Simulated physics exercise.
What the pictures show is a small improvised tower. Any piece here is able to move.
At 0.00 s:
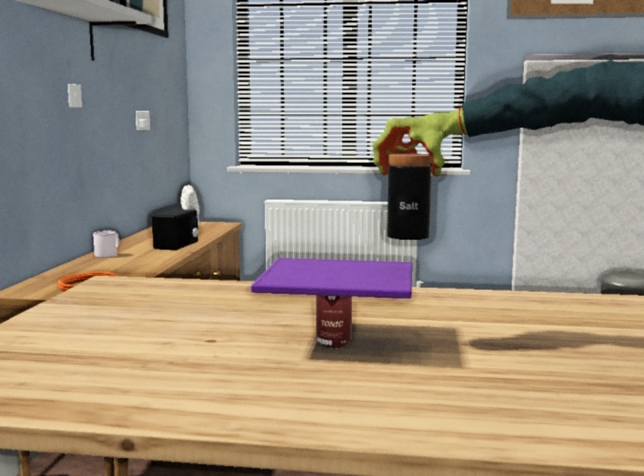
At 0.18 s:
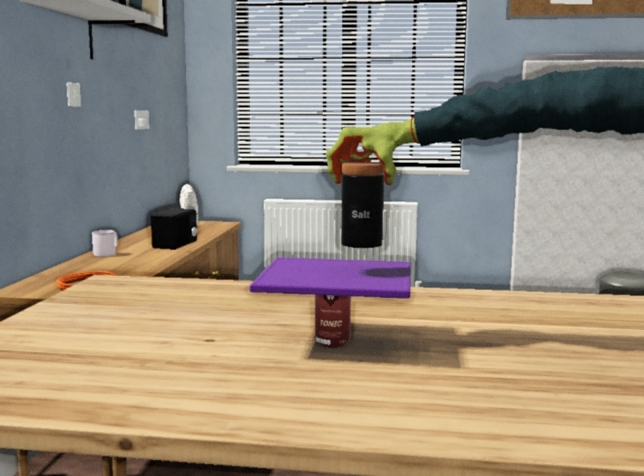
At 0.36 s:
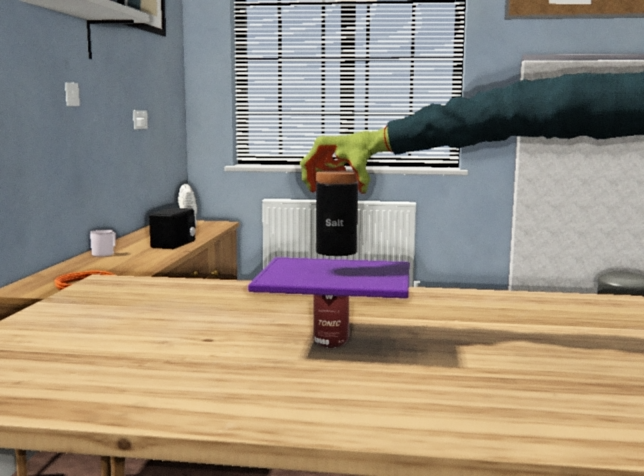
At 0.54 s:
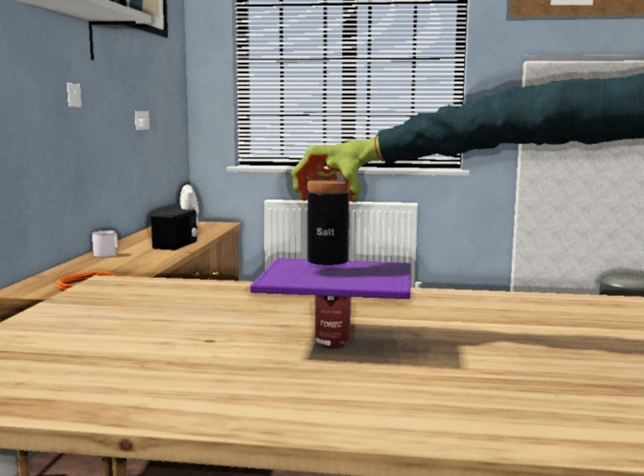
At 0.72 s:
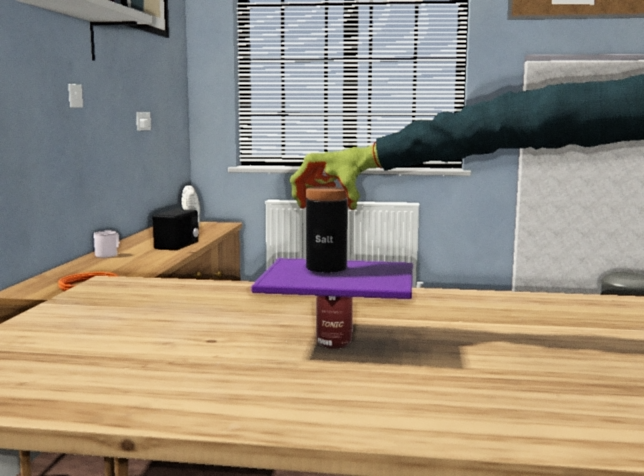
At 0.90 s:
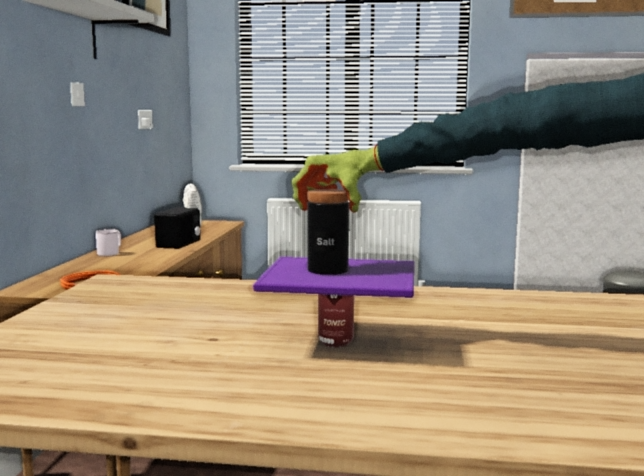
In a kitchen, a gloved hand carrying a black salt jar leftward and lowering it onto a purple board atop a red carton.
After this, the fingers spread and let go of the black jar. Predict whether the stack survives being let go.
Prediction: It survives.
Around 1.10 s, nothing moves.
Around 1.20 s, black jar resting near (328, 232).
Finally (2.0 s), all 3 still in place. Final places as the last picture's camera would see them, black jar near (328, 232). The stack keeps its balance.
